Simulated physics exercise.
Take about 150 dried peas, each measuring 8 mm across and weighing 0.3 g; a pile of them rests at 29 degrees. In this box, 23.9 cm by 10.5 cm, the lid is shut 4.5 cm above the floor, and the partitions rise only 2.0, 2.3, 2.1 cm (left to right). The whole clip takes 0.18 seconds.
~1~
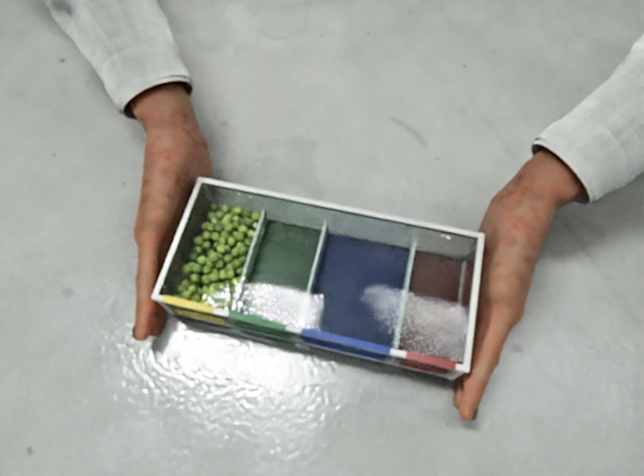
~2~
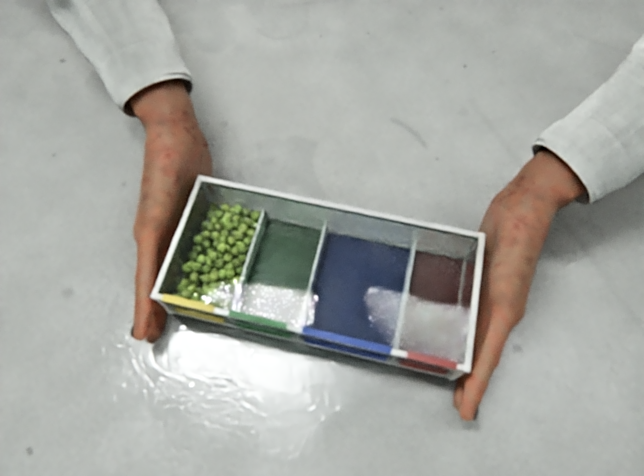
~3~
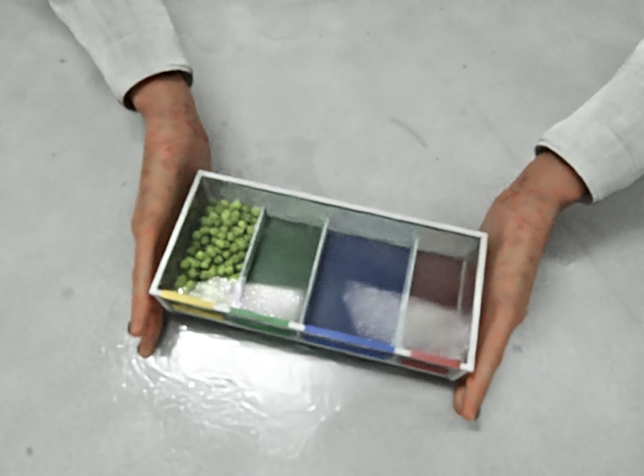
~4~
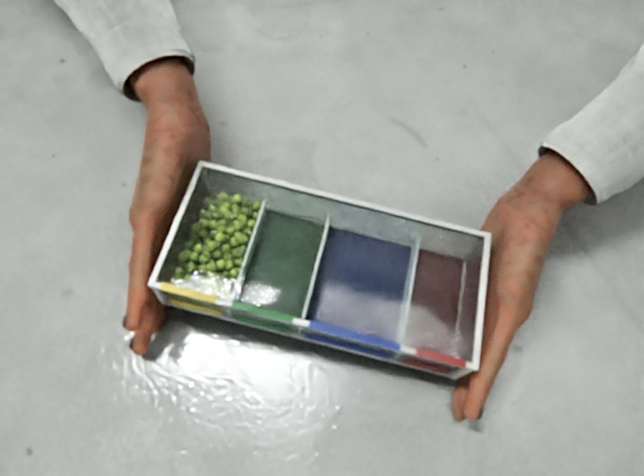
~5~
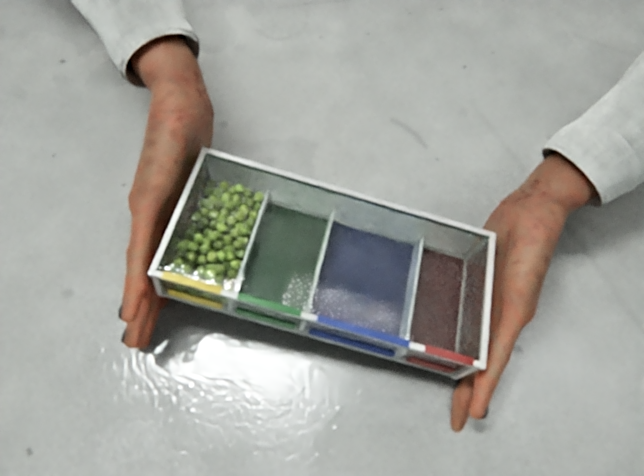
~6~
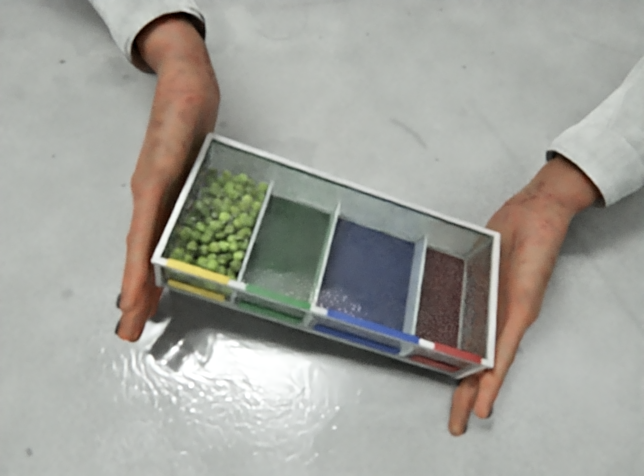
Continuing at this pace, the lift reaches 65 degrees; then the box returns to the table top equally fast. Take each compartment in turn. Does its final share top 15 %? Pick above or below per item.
Red = below; blue = above; green = above; yellow = above.
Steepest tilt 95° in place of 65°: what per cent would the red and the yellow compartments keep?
Red 70 %, yellow 5 %.
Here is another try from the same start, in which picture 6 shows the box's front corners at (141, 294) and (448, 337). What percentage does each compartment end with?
Red 0 %; blue 0 %; green 0 %; yellow 100 %.
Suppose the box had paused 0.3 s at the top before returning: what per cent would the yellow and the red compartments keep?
Yellow 55, red 20.
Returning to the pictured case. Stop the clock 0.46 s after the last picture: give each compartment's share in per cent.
In per cent: Red 0, blue 5, green 20, yellow 75.
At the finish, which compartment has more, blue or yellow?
It's the yellow one that holds more.
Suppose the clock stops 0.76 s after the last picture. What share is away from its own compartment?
I'd say around 55 per cent.
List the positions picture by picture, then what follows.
Box tilt 0 degrees, front corners at (158, 296) and (463, 366); yellow 100 %, in the first frame.
Box tilt 1 degrees, front corners at (158, 295) and (464, 366), in the second frame.
Box tilt 3 degrees, front corners at (157, 290) and (467, 365), in the third frame.
Box tilt 6 degrees, front corners at (155, 283) and (472, 364), lowest corner right back, in the fourth frame.
Box tilt 11 degrees, front corners at (156, 271) and (479, 363), lowest corner right back, in the fifth frame.
Box tilt 16 degrees, front corners at (160, 259) and (487, 361), lowest corner right back; yellow 100 %, in the sixth frame.
Then, 0.46 s after the last picture, tilt 64 degrees; blue 5 %, green 20 %, yellow 75 %.
Then, 0.76 s after the last picture, tilt 27 degrees; red 10 %, blue 25 %, green 20 %, yellow 45 %.
Then, 1.17 s after the last picture, tilt 0 degrees; red 10 %, blue 20 %, green 20 %, yellow 45 %.
In the end, red 10 %, blue 20 %, green 20 %, yellow 45 %.
